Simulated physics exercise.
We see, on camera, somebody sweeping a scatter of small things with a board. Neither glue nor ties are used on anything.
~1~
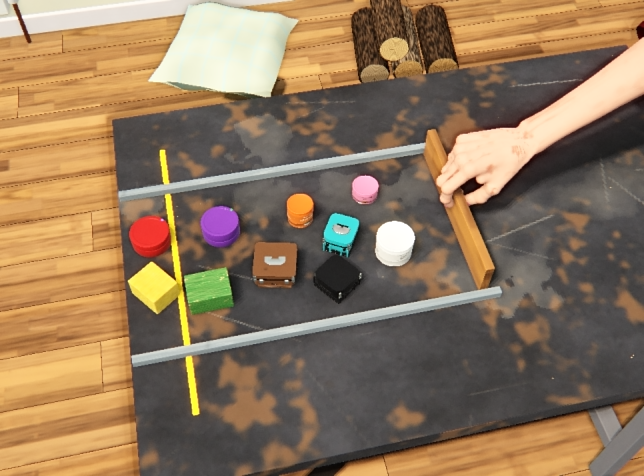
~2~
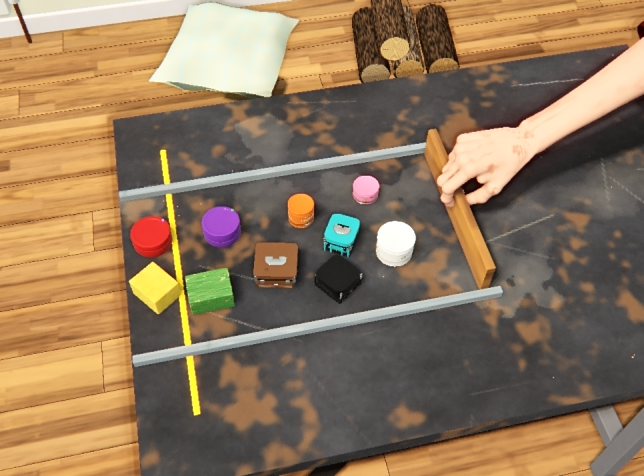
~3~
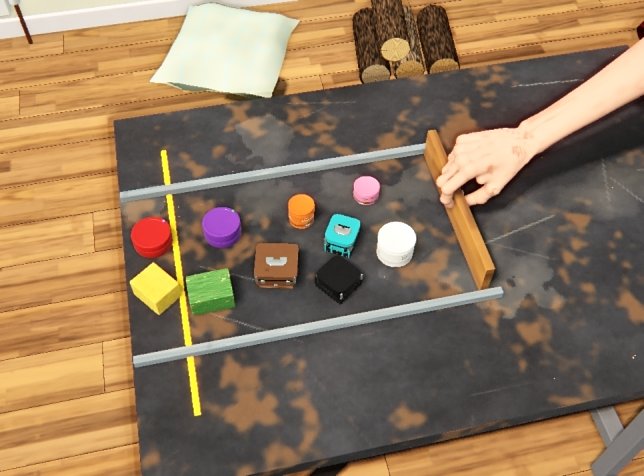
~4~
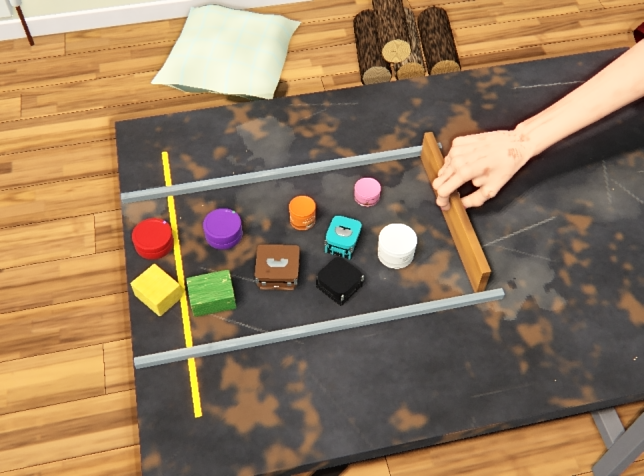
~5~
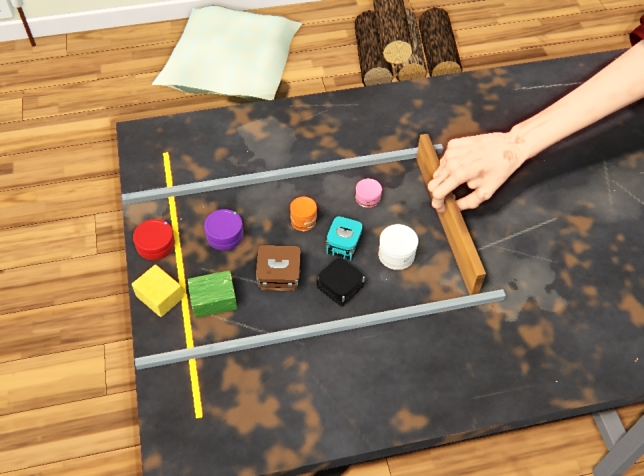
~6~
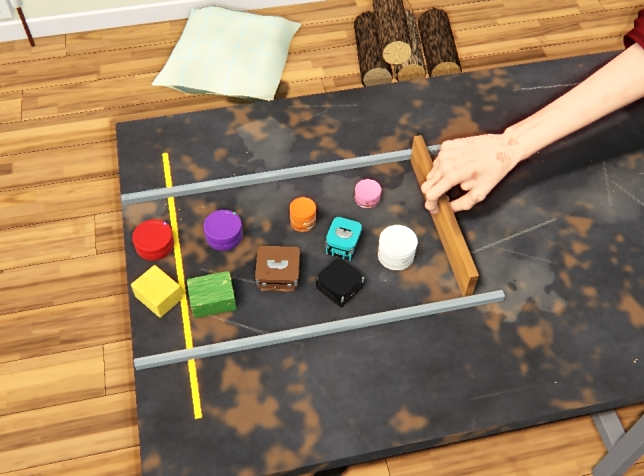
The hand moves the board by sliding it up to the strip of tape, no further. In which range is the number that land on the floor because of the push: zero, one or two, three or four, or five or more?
In the range three or four.
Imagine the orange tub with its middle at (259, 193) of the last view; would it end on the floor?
From that start the object is safe.
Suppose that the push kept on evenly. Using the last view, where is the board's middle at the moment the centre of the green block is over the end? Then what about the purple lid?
Roughly (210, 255); for the second one, roughly (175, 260).
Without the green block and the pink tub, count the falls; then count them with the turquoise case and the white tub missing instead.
3 and 2.
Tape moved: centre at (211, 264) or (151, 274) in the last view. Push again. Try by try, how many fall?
So that's 1 for the first and 5 for the second.
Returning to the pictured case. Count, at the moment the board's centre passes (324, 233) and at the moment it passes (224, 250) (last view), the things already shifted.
Tally at point one: 6; at point two: 10.
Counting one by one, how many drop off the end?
4 in total.
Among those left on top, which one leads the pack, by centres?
I'd go with the purple lid.
Early on, none off yet; yellow block at rest near (157, 291); red lid at rest near (154, 240); green block at rest near (212, 295).
A while later, none off yet; yellow block moving near (154, 292); red lid at rest near (154, 240); green block travelled a little near (201, 299).
Further along, none off yet; yellow block on its side near (113, 318); red lid travelled a little near (138, 243); green block travelled well along near (144, 331).
Finally, the number that fall off is three or four; lost, brown case, green block, red lid and yellow block.
